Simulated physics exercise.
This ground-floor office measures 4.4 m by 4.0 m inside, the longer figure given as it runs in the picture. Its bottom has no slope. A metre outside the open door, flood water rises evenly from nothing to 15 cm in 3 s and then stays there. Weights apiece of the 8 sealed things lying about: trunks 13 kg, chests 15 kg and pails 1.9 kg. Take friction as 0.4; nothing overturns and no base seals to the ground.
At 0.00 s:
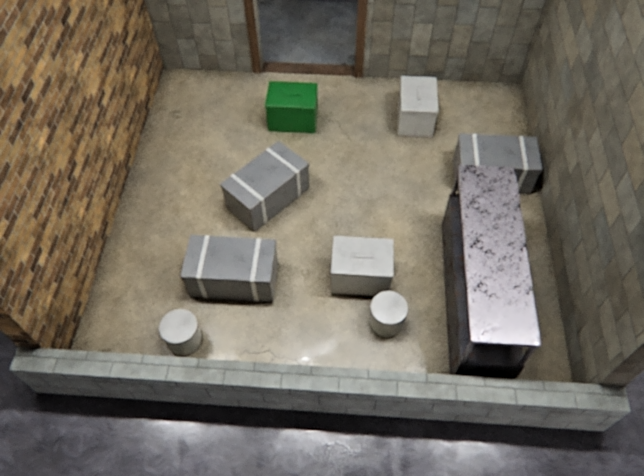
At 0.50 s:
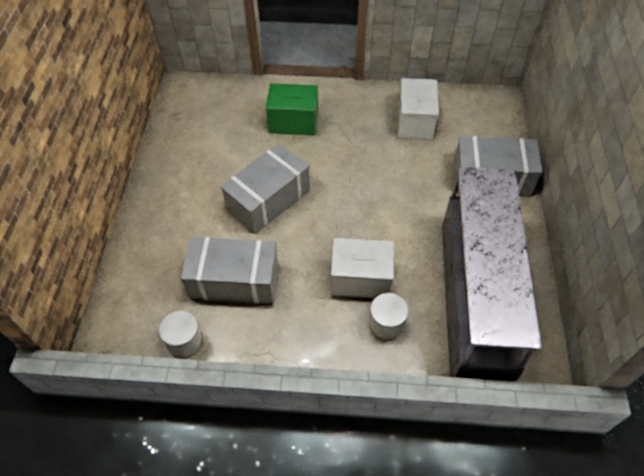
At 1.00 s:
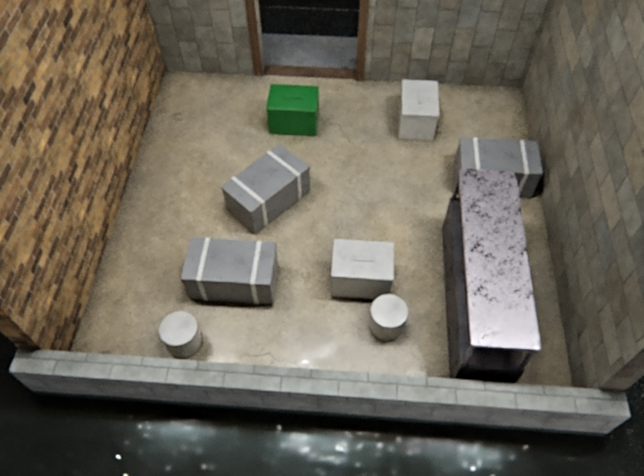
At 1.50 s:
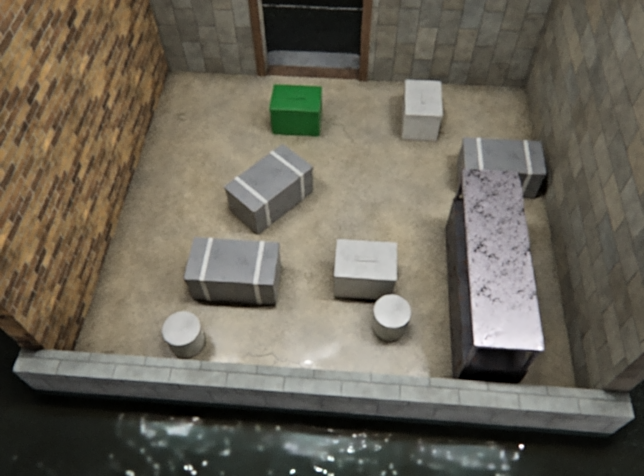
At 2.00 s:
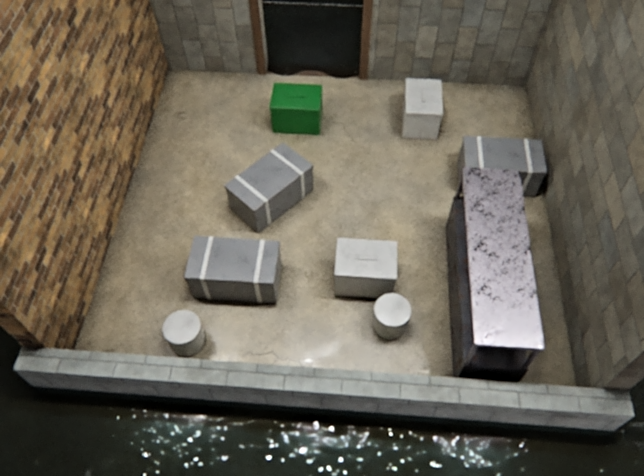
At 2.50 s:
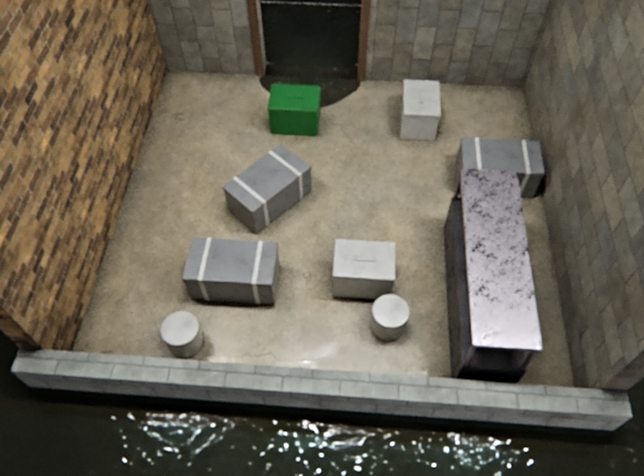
Water darkens and glitters outside the low front wall of a small room, where a green chest, gray boxes and round pails sit still. Dark water then shows beyond the open doorway at the back, and finally a small patch spreads over the sill onto the floor beside the green chest.
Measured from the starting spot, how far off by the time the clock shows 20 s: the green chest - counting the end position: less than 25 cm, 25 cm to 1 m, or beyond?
Green chest gets carried off.
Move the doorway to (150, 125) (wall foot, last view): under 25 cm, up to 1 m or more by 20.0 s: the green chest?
Then the green chest travels far.
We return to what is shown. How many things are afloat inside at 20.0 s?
I count 8.
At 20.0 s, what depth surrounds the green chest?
Roughly 16 cm.
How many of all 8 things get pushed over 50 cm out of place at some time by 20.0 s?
8 of them.
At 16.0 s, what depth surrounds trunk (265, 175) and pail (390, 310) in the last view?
Roughly 11 and 9 cm.
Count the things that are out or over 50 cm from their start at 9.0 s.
By then 2.
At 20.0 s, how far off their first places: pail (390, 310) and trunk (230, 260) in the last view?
In that order: 200 cm, 100 cm.
After 4.0 s the green chest is near (289, 125), 0.4 m from its start, aground; 0 afloat.
After 9.0 s the green chest is near (289, 138), 0.6 m from its start, aground; 3 afloat.
After 16.0 s the green chest is near (110, 265), 2.7 m from its start, afloat; 7 afloat.
After 20.0 s the green chest is near (126, 325), 3.1 m from its start, afloat; 8 afloat.
